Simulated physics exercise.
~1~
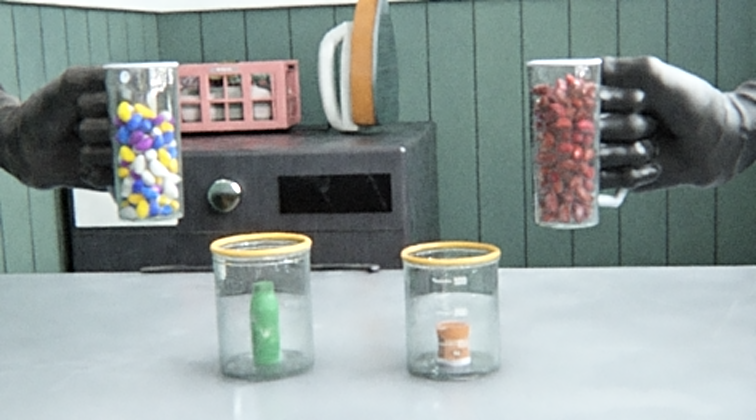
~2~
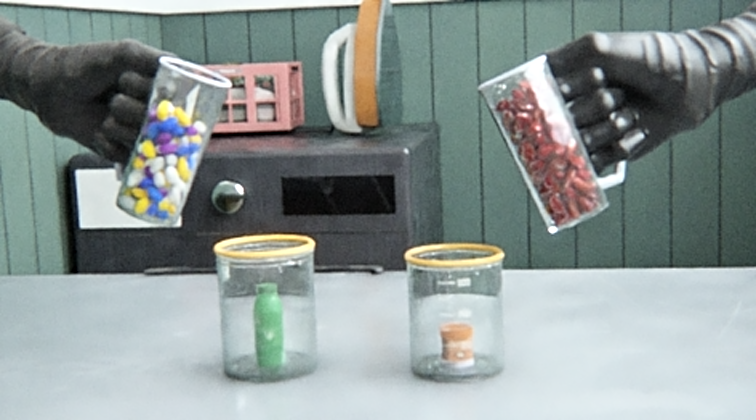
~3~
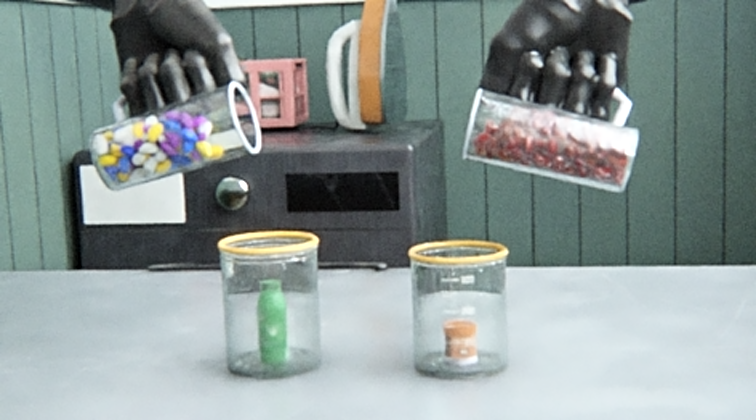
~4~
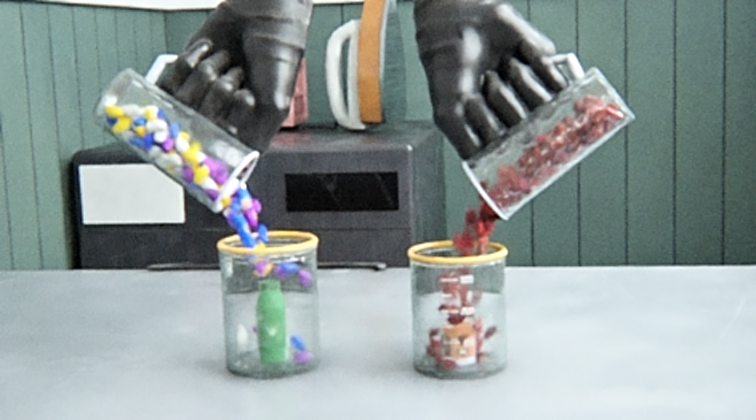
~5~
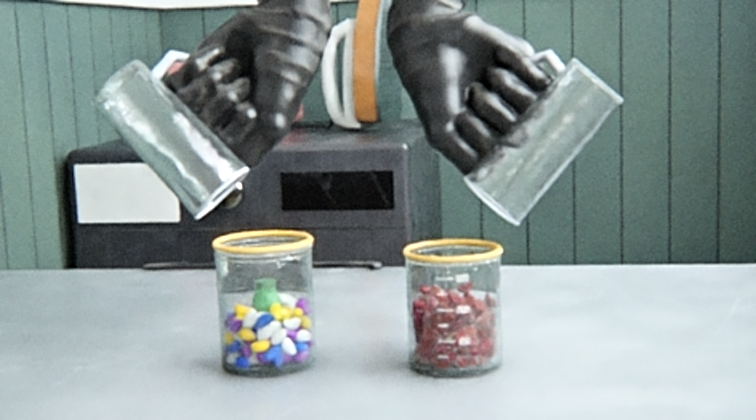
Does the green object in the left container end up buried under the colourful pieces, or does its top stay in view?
Its top stays in view above the colourful pieces, while the small object in the right container disappears under the red bits.
